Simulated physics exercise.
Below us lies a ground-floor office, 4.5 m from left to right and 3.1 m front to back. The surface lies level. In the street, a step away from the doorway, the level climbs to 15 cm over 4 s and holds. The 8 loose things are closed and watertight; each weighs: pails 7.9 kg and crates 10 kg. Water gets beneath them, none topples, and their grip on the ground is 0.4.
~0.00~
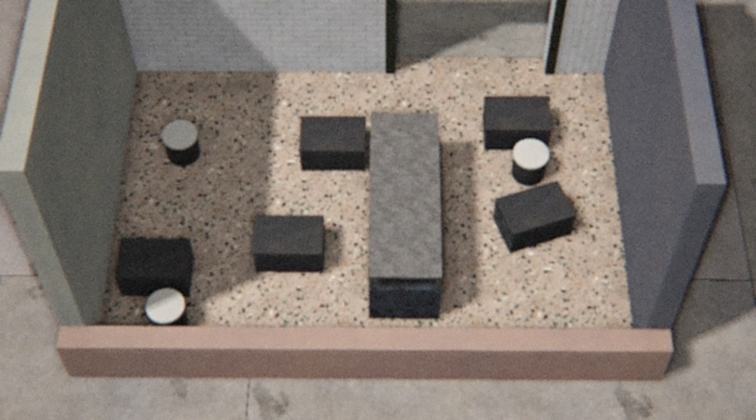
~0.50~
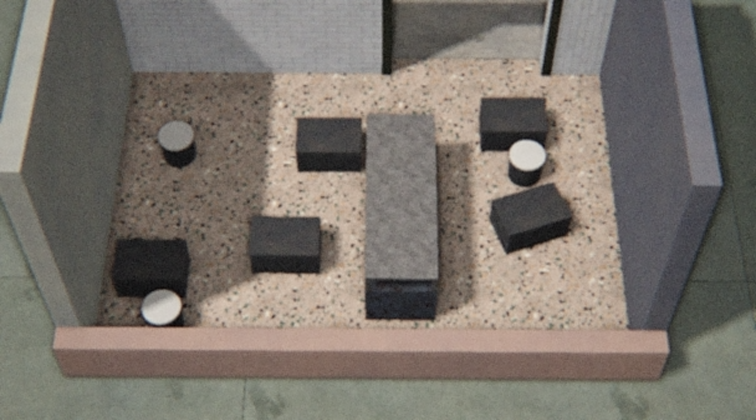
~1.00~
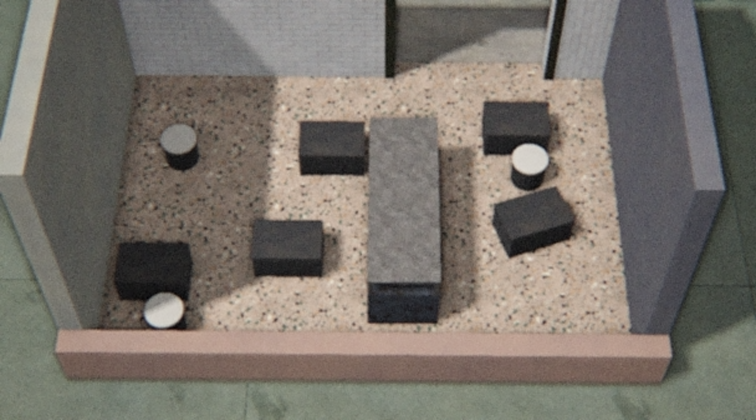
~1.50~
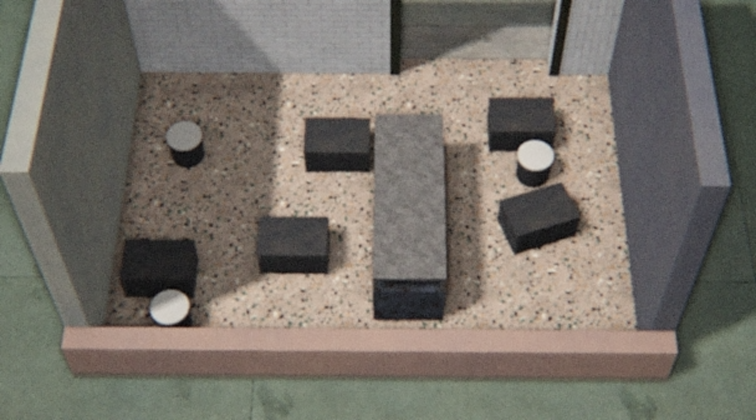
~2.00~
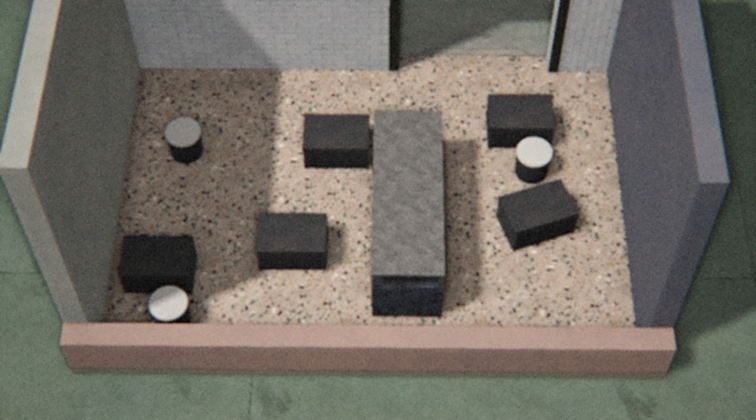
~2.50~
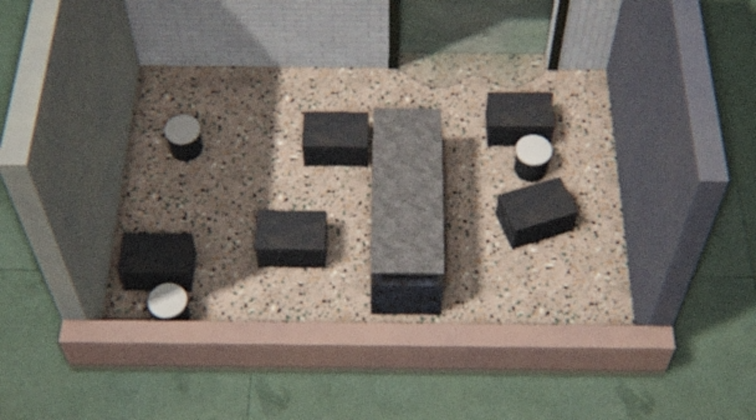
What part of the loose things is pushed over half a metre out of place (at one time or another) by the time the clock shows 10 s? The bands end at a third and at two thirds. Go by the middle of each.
That comes to one to two thirds.
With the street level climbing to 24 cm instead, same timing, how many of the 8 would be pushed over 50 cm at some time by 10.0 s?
In that case 5 of them.
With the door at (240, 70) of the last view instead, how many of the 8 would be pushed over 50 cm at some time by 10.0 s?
In that case 4 of them.
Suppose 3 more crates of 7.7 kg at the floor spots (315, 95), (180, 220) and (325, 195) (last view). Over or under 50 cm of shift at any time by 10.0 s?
In turn: Under, less, under.
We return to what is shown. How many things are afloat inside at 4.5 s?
0 of them.
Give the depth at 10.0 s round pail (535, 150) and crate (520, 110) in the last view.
Roughly 12 and 11 cm.
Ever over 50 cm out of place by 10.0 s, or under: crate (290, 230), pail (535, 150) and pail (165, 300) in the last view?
In turn: Under, over, under.
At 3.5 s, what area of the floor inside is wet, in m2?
Some 1.5 m2.
After 3.5 s 0 of 8 are over 50 cm from their spots; 0 afloat.
After 4.5 s 0 of 8 are over 50 cm from their spots; 0 afloat.
After 7.0 s 4 of 8 are over 50 cm from their spots; 2 afloat.
After 10.0 s 4 of 8 are over 50 cm from their spots, and 4 have been at some point; 4 afloat.
